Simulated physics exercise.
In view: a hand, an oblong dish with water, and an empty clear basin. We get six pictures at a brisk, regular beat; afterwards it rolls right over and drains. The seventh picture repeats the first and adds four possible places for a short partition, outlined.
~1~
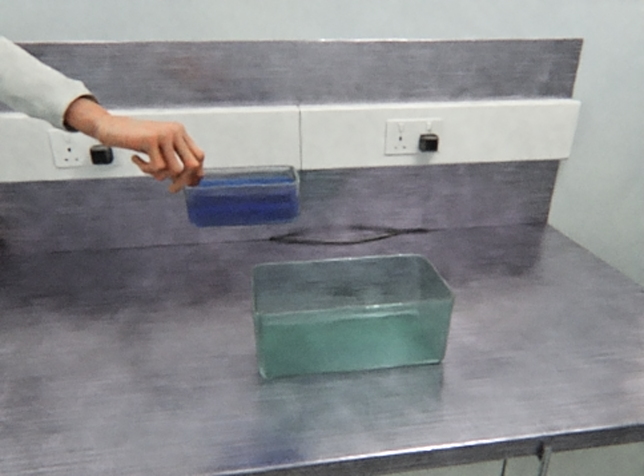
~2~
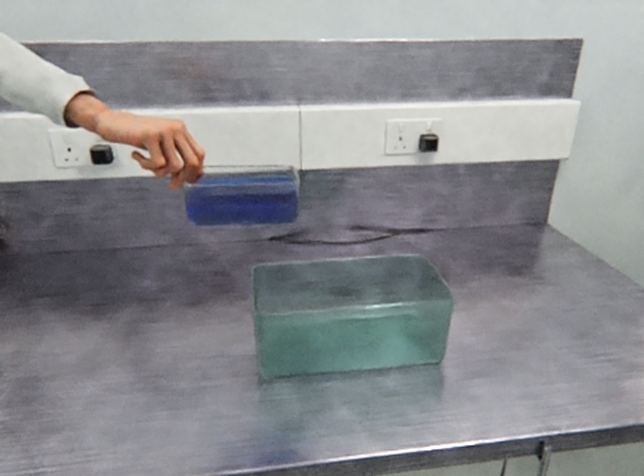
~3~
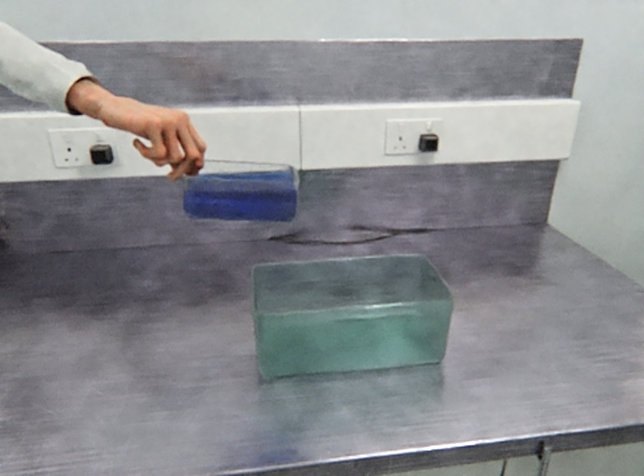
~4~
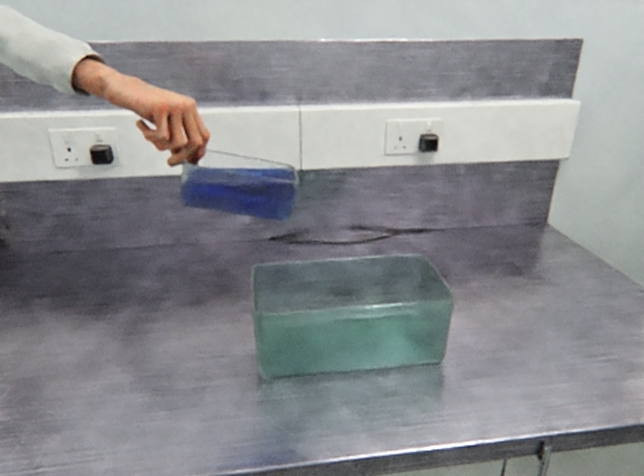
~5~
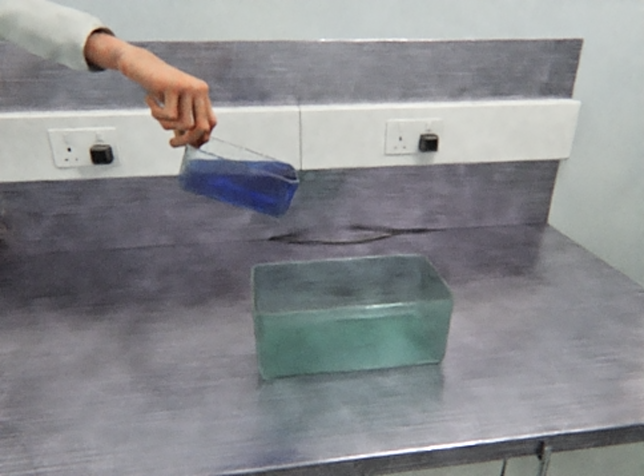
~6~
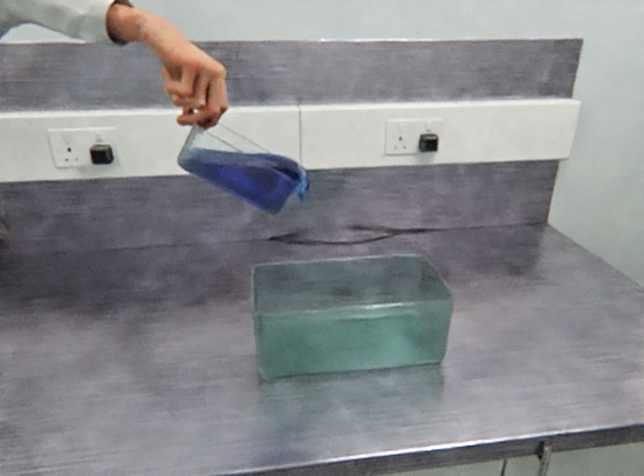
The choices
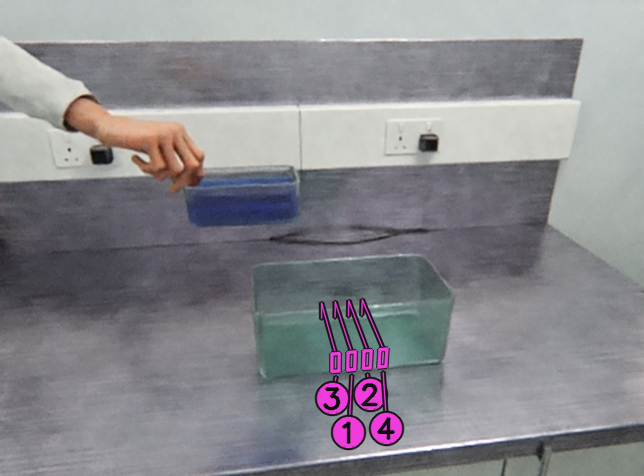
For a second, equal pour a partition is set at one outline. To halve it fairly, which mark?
I would pick place 4.
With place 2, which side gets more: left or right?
The right side.
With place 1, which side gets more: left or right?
The right one.
In magenta, 1 at (351, 375); 2 at (367, 373); 3 at (336, 376); 4 at (383, 372).
With 1, about 14 % ends left of the wall and 82 % right of it; 3 % is lost outside.
With 2, about 31 % ends left of the wall and 66 % right of it; 3 % is lost outside.
With 3, about 7 % ends left of the wall and 90 % right of it; 3 % is lost outside.
With 4, about 45 % ends left of the wall and 52 % right of it; 3 % is lost outside.
